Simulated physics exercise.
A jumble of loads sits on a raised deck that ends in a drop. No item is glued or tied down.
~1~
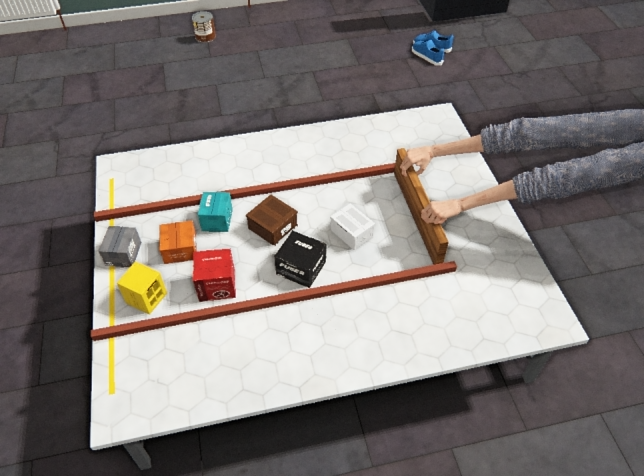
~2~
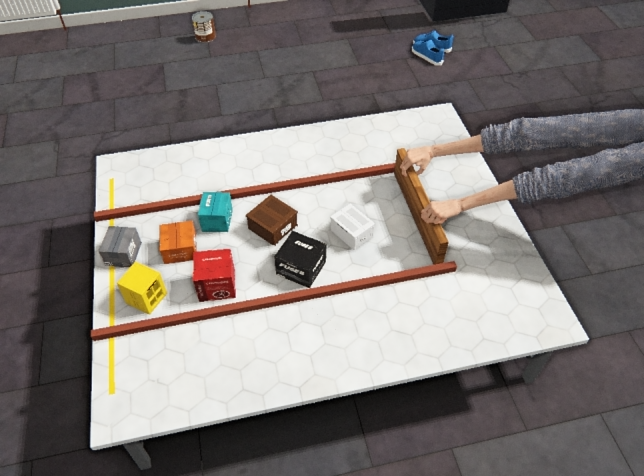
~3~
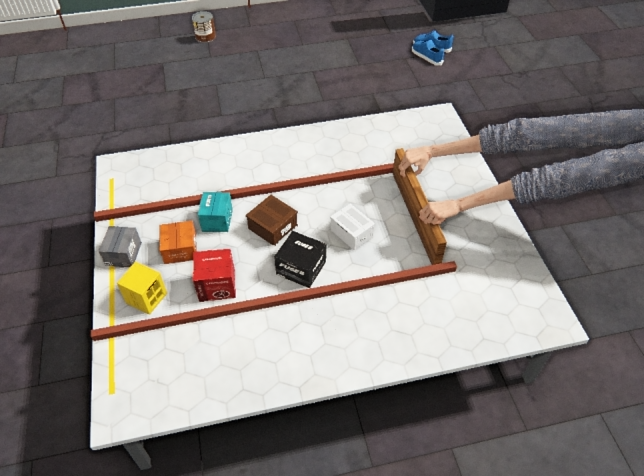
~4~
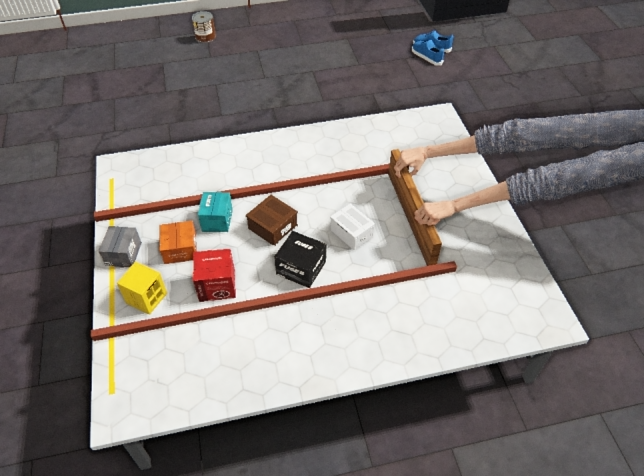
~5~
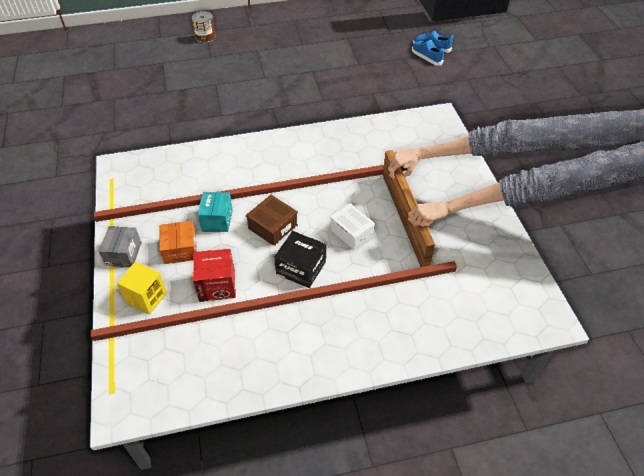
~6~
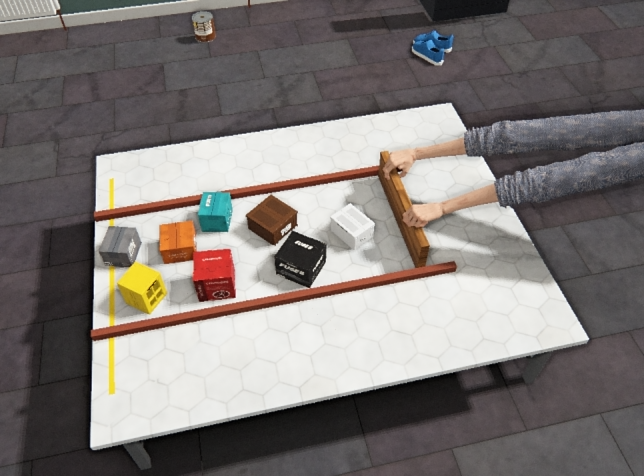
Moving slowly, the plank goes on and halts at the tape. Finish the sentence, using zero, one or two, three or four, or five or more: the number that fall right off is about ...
The number that fall right off is about five or more.
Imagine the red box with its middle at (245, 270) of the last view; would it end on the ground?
Placed like that, it leaves the surface.
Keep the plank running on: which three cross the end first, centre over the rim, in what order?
Order: Grey parcel, yellow crate, orange parcel.
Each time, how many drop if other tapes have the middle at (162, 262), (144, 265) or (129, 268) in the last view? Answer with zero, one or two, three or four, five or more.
Three or four; three to four; more than four.
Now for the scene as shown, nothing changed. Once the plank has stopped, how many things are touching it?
That comes to 1.
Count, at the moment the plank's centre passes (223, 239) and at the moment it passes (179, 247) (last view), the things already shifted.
The counts are 8 and 8.
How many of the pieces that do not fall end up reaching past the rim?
The number would be 1.
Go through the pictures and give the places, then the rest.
In the first picture, grey parcel (121, 247); yellow crate (143, 288); orange parcel (178, 242); plank (419, 205); tape (112, 271).
In the second picture, yellow crate (143, 288); white tote (352, 227).
In the third picture, orange parcel (178, 242); red box (215, 275).
In the fourth picture, grey parcel (121, 247); brown tote (272, 220).
In the fifth picture, yellow crate (143, 288); turquoise parcel (216, 212).
In the sixth picture, grey parcel (121, 247); yellow crate (143, 288); orange parcel (178, 242); plank (402, 208); tape (112, 271).
Early on, none off yet; grey parcel at rest near (121, 247); yellow crate at rest near (143, 288); orange parcel at rest near (178, 242).
Finally, the number that fall off is five or more; lost, black box, brown tote, turquoise parcel, red box, orange parcel, yellow crate and grey parcel.
